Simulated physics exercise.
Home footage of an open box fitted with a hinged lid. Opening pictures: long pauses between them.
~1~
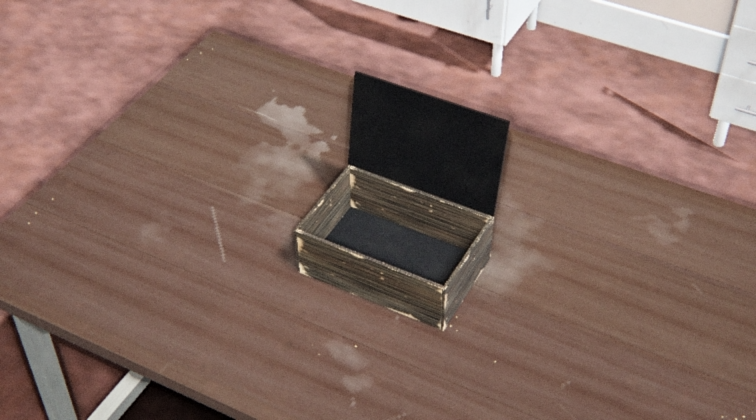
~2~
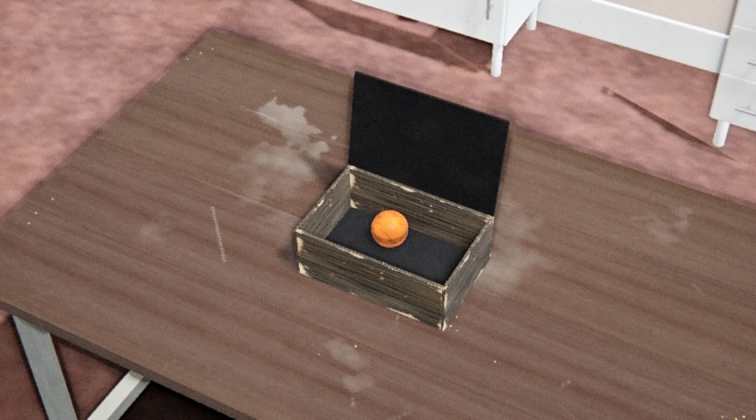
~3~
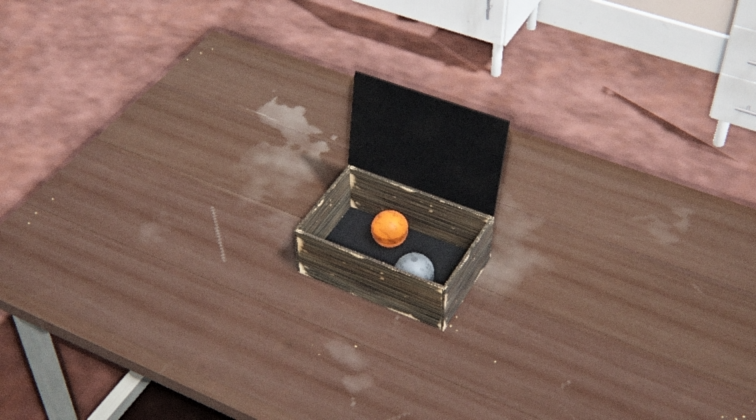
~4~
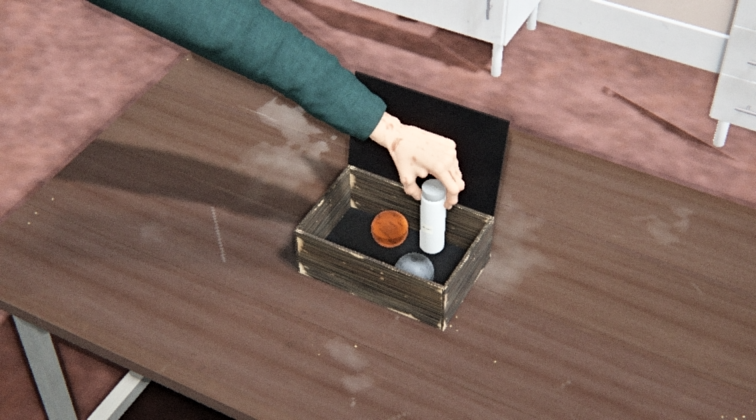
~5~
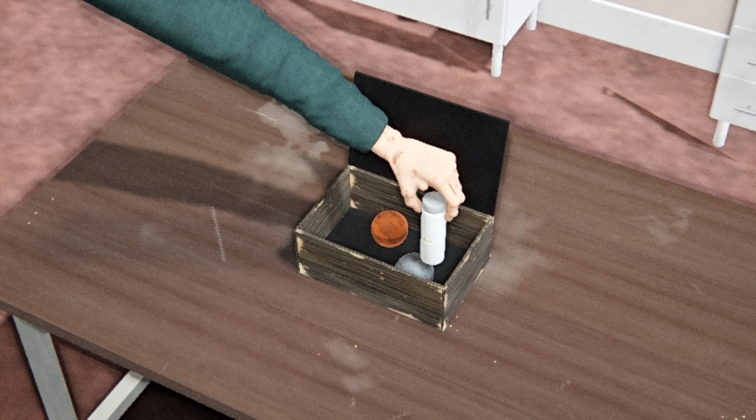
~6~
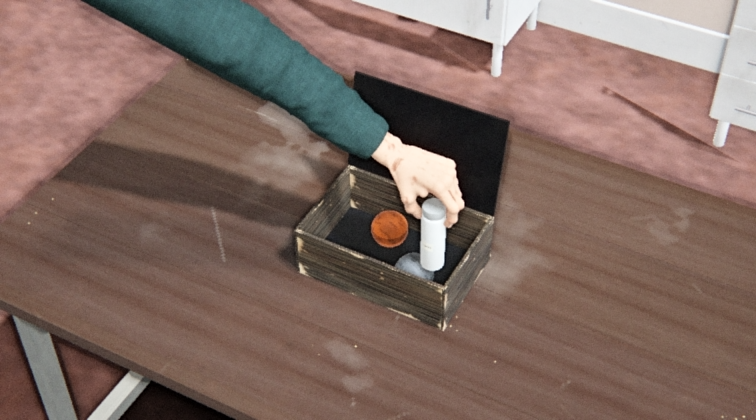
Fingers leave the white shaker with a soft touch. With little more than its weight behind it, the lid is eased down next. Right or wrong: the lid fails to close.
Wrong, it closes.
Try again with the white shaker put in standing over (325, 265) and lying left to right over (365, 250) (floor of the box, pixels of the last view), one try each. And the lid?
Case one: Lid left up; case two: Lid down.
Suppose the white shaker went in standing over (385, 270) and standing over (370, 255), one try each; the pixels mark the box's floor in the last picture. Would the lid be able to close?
In the first case it gets propped open; in the second case it gets propped open.
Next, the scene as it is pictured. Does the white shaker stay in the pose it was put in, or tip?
As it turns out, it changes its angle.
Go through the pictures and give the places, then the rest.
In the first frame, the last thing is not in view yet.
In the second frame, the last thing is not in view yet; orange ball (390, 229).
In the third frame, the last thing is not in view yet; orange ball (390, 229).
In the fourth frame, coming down; white shaker (433, 217); orange ball (390, 229).
In the fifth frame, coming down; white shaker (433, 229); orange ball (390, 229).
In the sixth frame, put in, still held; white shaker (433, 235); orange ball (390, 229).
Then, 0.80 s after the last picture, lid starting down; white shaker tipped 50° from how it was near (435, 243); grey ball rolled about its own width.
Then, 1.50 s after the last picture, lid 66° above the rim; white shaker tipped 60° from how it was near (397, 233); grey ball rolled about its own width; orange ball rolled a little.
Then, 2.00 s after the last picture, lid 29° above the rim; white shaker on its side near (390, 245); grey ball rolled well along; orange ball rolled about its own width.
At rest, lid shut; tipped over in the box, white shaker; moved from the start, orange ball and grey ball. Seen from the same camera at the end, white shaker near (387, 244).
